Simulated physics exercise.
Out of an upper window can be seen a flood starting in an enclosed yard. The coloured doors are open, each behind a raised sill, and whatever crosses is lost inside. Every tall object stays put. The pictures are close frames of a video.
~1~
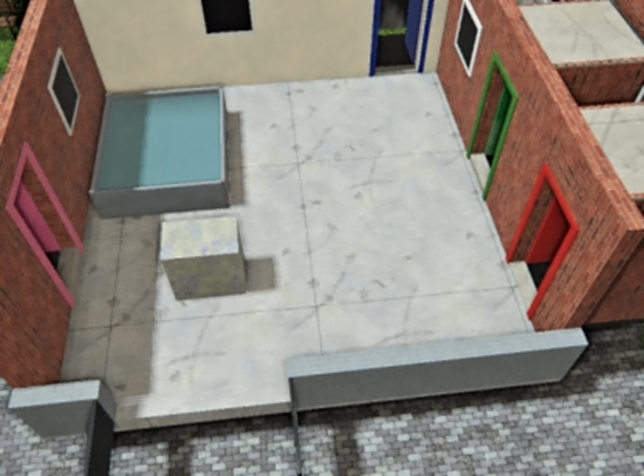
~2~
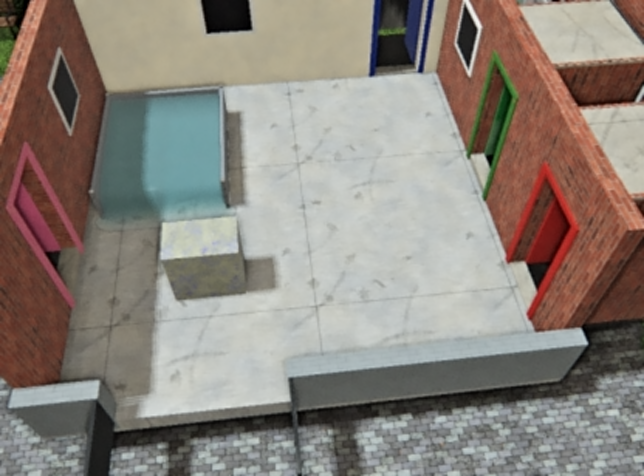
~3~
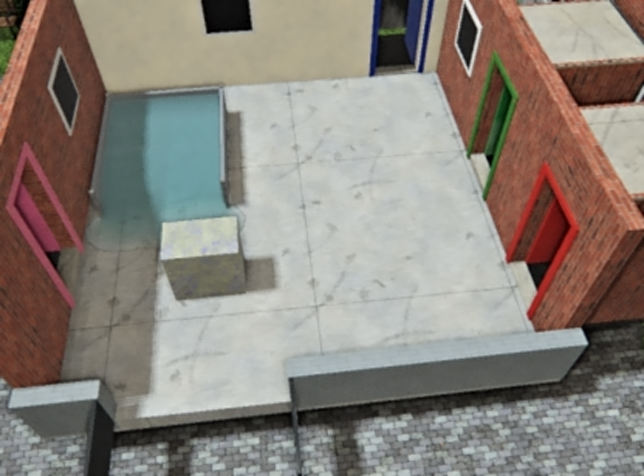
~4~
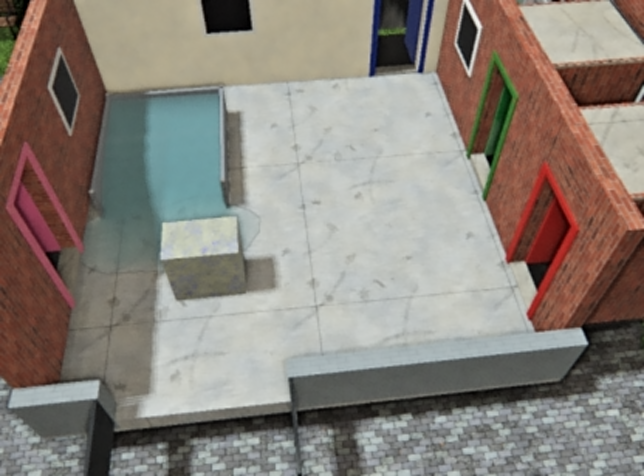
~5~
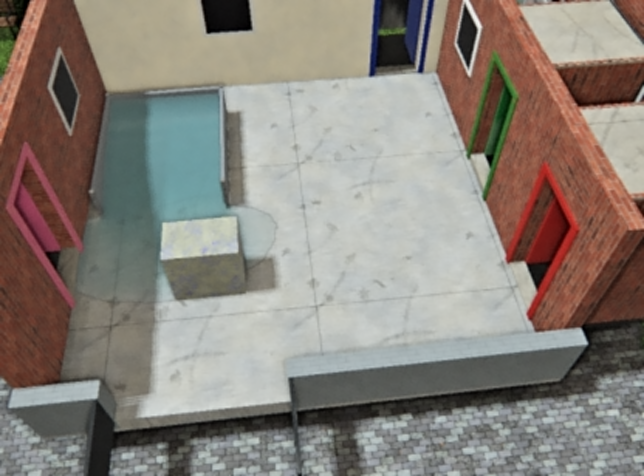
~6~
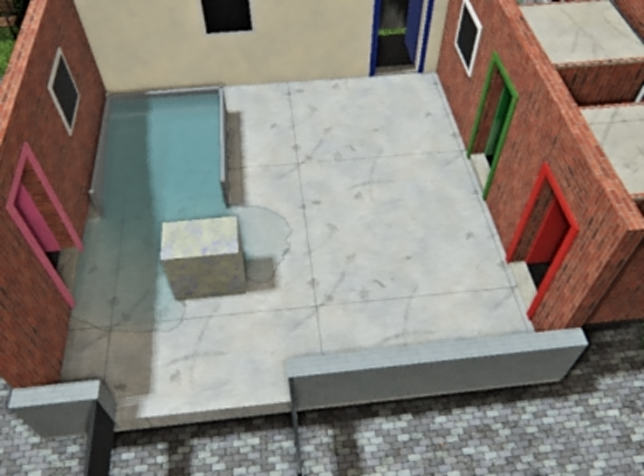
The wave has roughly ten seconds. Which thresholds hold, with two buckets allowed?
Result: Green door: Within two buckets; red door: Exceeds two buckets; blue door: Within two buckets; pink door: Within two buckets.
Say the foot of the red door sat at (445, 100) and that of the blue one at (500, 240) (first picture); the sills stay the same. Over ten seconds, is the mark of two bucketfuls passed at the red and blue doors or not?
Finding - red door is safe, blue door breaks the limit.
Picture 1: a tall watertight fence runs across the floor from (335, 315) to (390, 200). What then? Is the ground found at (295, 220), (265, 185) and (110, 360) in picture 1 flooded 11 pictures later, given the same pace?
As listed: Flooded, not flooded, flooded.
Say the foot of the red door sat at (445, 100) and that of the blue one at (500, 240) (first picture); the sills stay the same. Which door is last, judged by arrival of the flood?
It's the door marked red, I'd say.
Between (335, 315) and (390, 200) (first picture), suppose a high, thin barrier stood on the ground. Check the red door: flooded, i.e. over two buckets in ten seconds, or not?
Here's how it goes: The red door ends up swamped.
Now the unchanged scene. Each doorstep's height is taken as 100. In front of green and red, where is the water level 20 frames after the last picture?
In order: Roughly 60 and 250 in a hundred.
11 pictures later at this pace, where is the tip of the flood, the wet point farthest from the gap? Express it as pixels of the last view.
About at (431, 322).
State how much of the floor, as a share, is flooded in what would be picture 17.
That comes to about 35 per cent.
A moment on, water covers 20 % of the floor; the green door not reached, the red door not reached, the blue door not reached, the pink door wet at the sill, nothing in.
Next, water covers 35 % of the floor; the green door not reached, the red door not reached, the blue door not reached, the pink door wet at the sill, nothing in.
Then, water covers 60 % of the floor; the green door wet at the sill, nothing in, the red door under two buckets in, the blue door not reached, the pink door under two buckets in.
Later, water covers 70 % of the floor; the green door wet at the sill, nothing in, the red door over two buckets in, the blue door not reached, the pink door under two buckets in.
In the end, water covers 80 % of the floor; the green door wet at the sill, nothing in, the red door far over two buckets in, the blue door under two buckets in, the pink door under two buckets in.
